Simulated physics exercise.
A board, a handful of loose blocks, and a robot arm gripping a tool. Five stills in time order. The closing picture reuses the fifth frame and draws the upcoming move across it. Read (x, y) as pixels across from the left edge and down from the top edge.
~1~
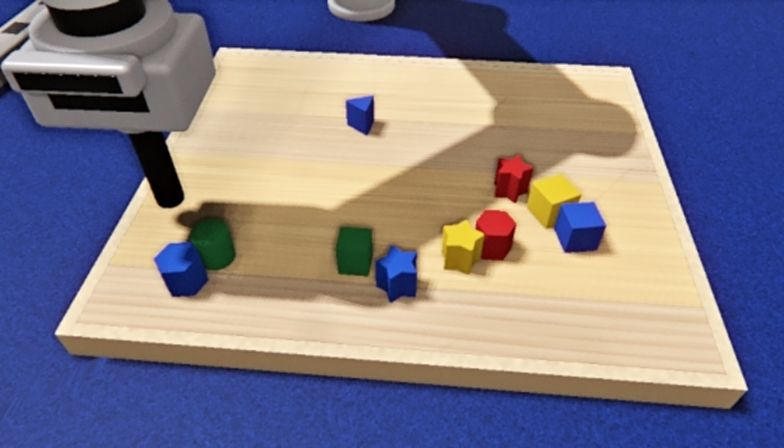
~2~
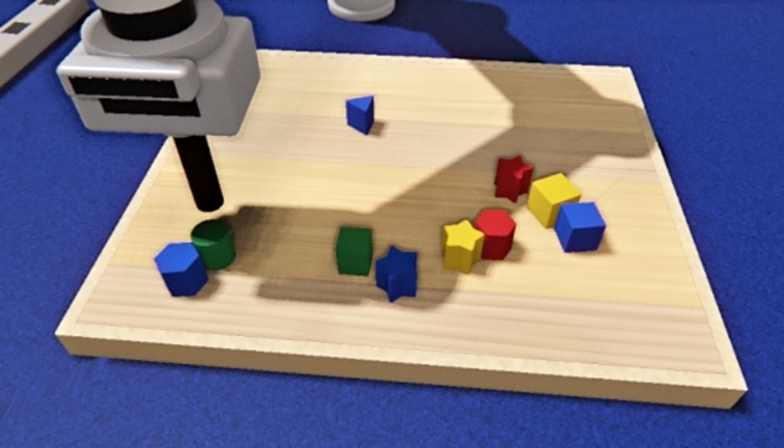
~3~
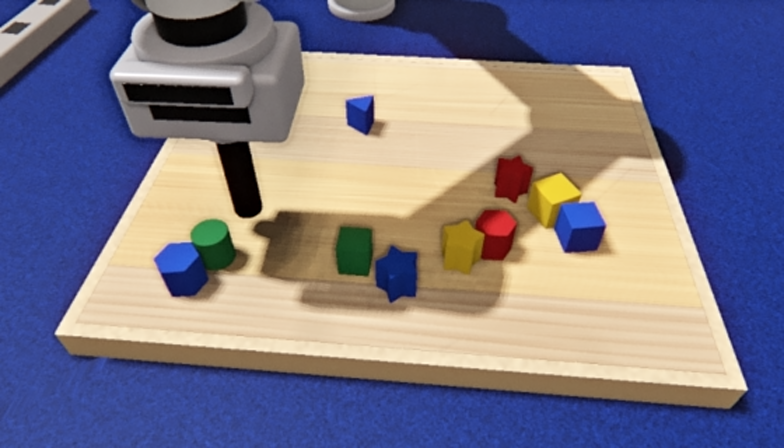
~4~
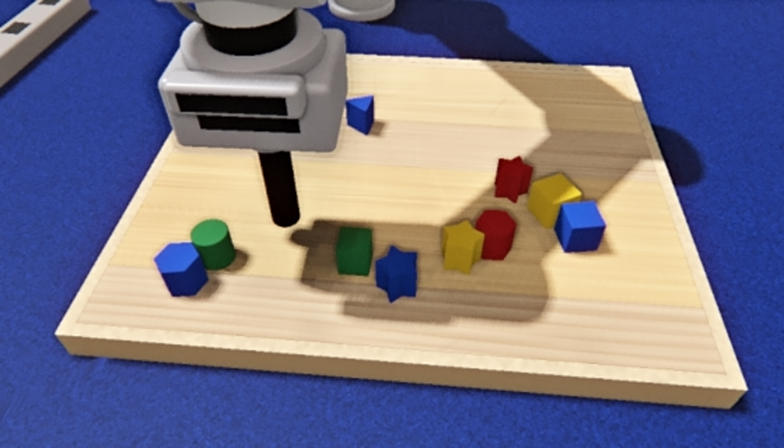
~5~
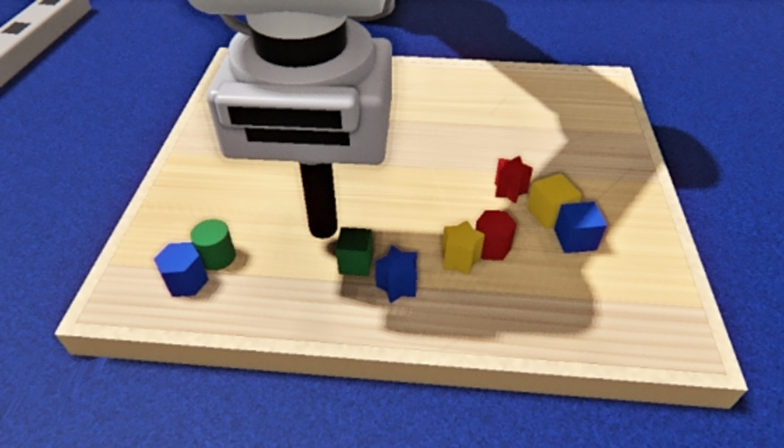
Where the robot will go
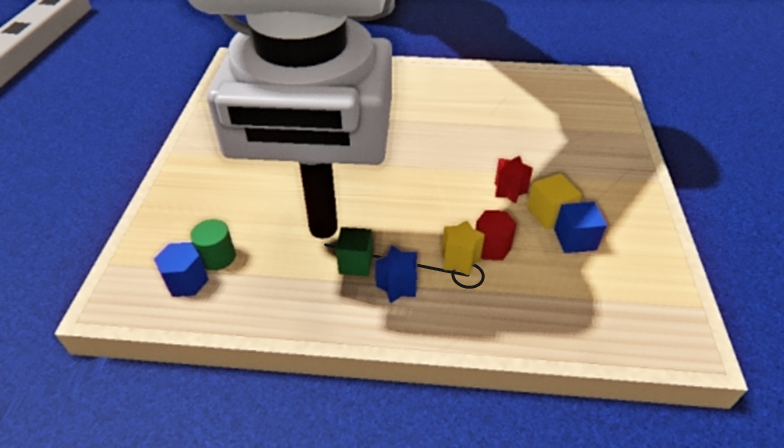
A robot arm moves its black tool rightward across the board while the blocks stay still.
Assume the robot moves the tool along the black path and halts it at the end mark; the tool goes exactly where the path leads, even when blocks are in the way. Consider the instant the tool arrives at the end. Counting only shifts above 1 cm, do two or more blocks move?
That would be a yes.
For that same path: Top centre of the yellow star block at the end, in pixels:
When the path ends, it will be at (499, 240).
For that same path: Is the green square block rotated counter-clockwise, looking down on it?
No.
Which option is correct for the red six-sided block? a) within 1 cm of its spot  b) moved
Answer: B.
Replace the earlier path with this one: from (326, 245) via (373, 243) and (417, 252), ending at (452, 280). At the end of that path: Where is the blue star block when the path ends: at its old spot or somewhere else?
The answer is that it remains undisturbed.
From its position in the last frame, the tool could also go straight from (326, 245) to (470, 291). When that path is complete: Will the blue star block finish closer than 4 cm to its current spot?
I'd say no.
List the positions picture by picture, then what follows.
The first frame shows lower end of the tool (172, 201), tops of blocks, green square block (354, 238), blue star block (398, 261), yellow star block (463, 234), red six-sided block (497, 222).
The second frame shows tool (211, 205), blocks as before.
The third frame shows tool (249, 210), blocks as before.
The fourth frame shows tool (287, 219), blocks as before.
The fifth frame shows tool (324, 230), green square block (354, 238), blue star block (398, 261), yellow star block (463, 234), red six-sided block (497, 222).
The drawn path runs from (326, 245) directly to (468, 275).
On the path given first. One third of the way, tool (371, 241); green square block (384, 252), turned 55° clockwise; blue star block (411, 271), turned 15° clockwise.
Two thirds of the way, tool (420, 251); green square block (410, 264), turned 95° clockwise; blue star block (426, 291), turned 40° clockwise.
At the end, tool (470, 261); green square block (411, 264), turned 95° clockwise; blue star block (426, 292), turned 40° clockwise; yellow star block (499, 240), turned 25° anticlockwise; red six-sided block (512, 217), turned 45° anticlockwise.
